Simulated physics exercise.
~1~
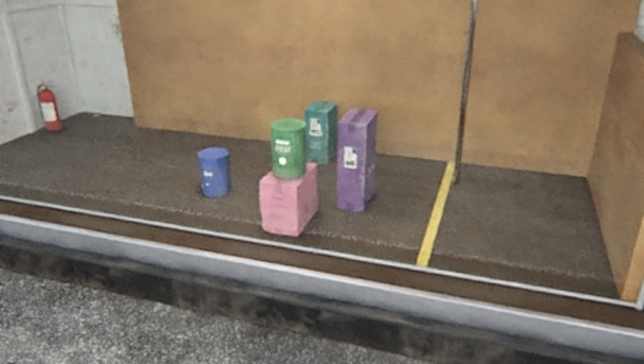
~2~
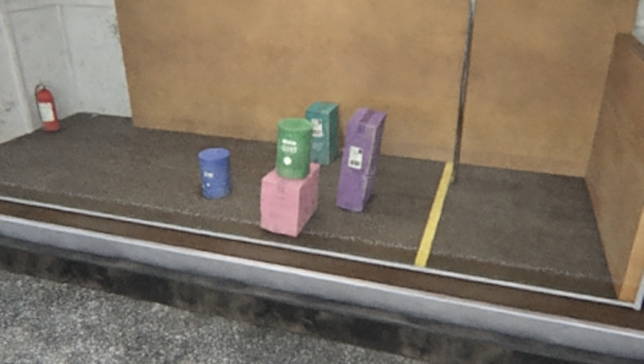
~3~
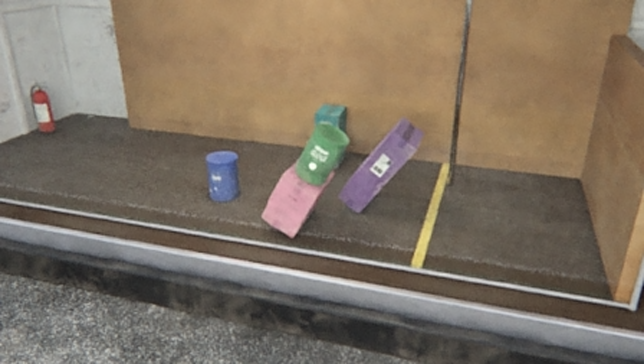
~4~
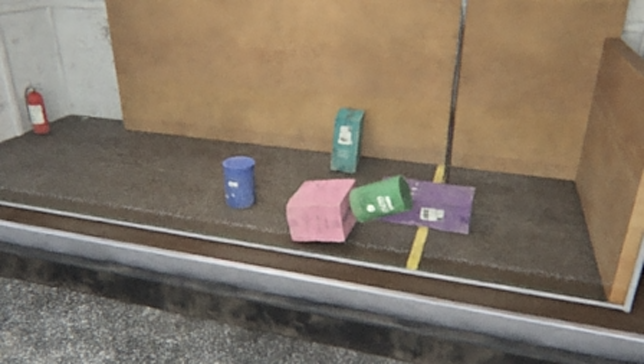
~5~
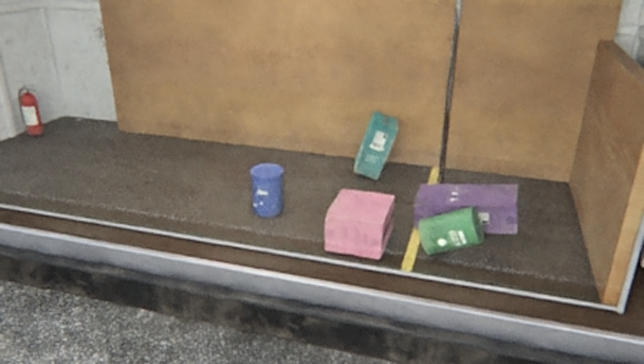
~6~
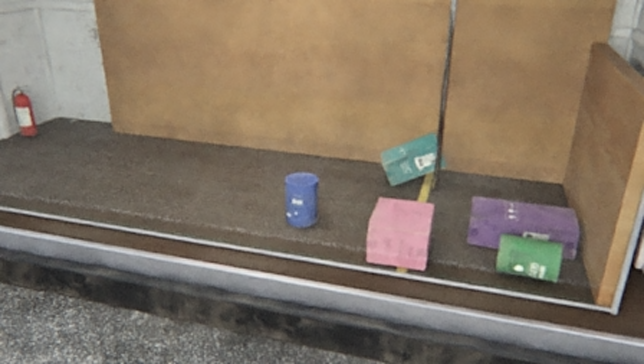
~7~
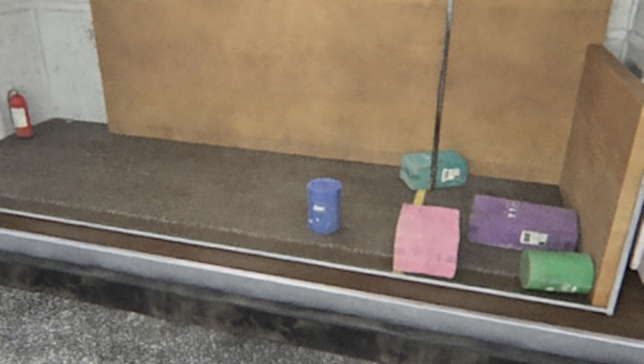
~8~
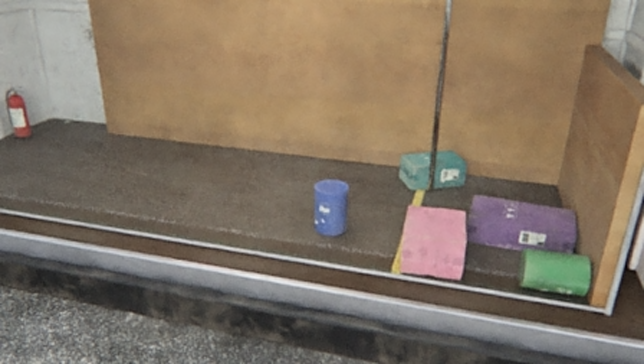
In a cargo bay with a dark floor and plywood walls, a green bucket stands on a pink carton between a blue bucket and a tall purple box, with a teal pack behind. The purple box and the pink carton begin to tip right, and the green bucket leans with them. The purple box falls flat, the carton rolls onto its side, and the bucket drops off and tumbles past the yellow line. The teal pack topples too, while the blue bucket slides right upright. At rest, only the blue bucket remains short of the line.
